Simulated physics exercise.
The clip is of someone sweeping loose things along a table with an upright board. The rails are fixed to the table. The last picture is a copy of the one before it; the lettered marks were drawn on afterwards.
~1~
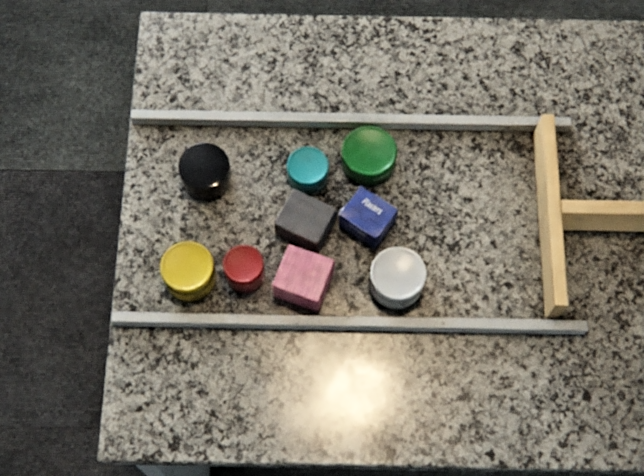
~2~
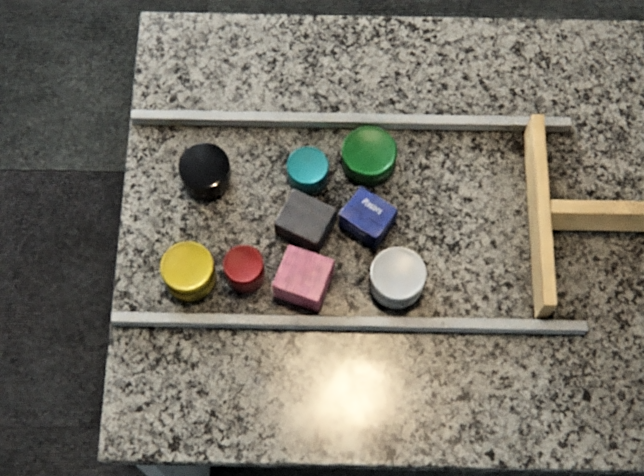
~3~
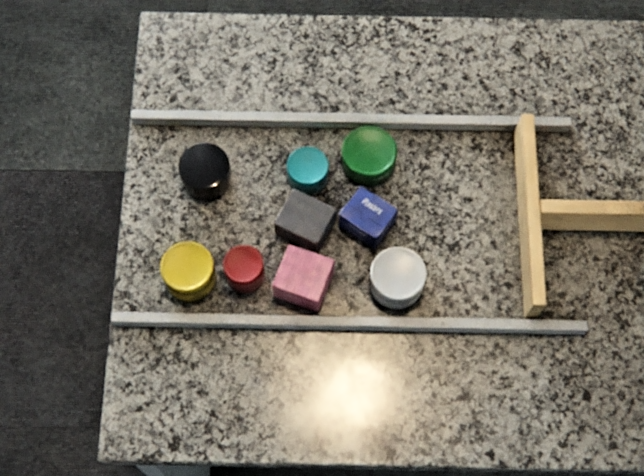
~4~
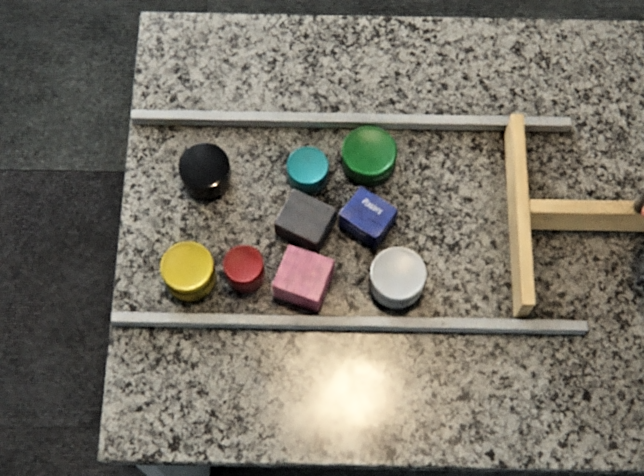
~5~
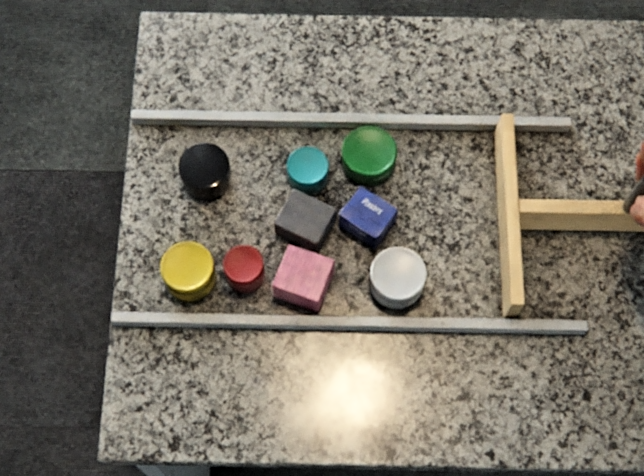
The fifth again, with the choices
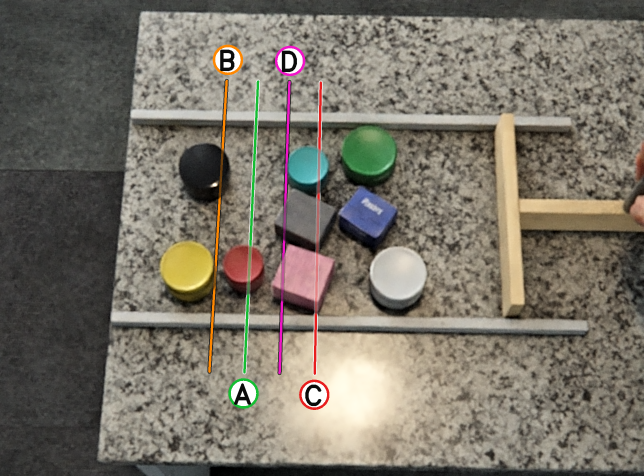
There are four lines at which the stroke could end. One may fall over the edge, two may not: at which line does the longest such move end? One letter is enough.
A is the last line within the limit.
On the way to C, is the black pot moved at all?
By then, no.
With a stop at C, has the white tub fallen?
No.
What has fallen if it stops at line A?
The yellow tub.
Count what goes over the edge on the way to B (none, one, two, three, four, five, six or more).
In all, two.
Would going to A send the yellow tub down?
Yes.
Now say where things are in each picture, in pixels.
Grey block (306, 221); red jar (244, 270); blue box (368, 217), in the first picture.
Board (545, 206); yellow tub (189, 271), in the second picture.
Board (533, 206); turquoise jar (308, 172), in the third picture.
Board (523, 206); pink block (304, 279), in the fourth picture.
Board (513, 205); grey block (306, 221); red jar (244, 270); blue box (368, 217), in the fifth picture.
On the marked copy, A at (252, 219); B at (219, 218); C at (318, 220); D at (285, 219).
With A. Early on, board (418, 204); white tub (383, 279); yellow tub (189, 272).
Further on, board (325, 202); yellow tub (148, 273); red jar (194, 266).
At the end, board (255, 201); yellow tub over the edge; red jar (128, 250); one fallen.
As for the rest, B drops two; C is within the limit but short; D is within the limit but short.
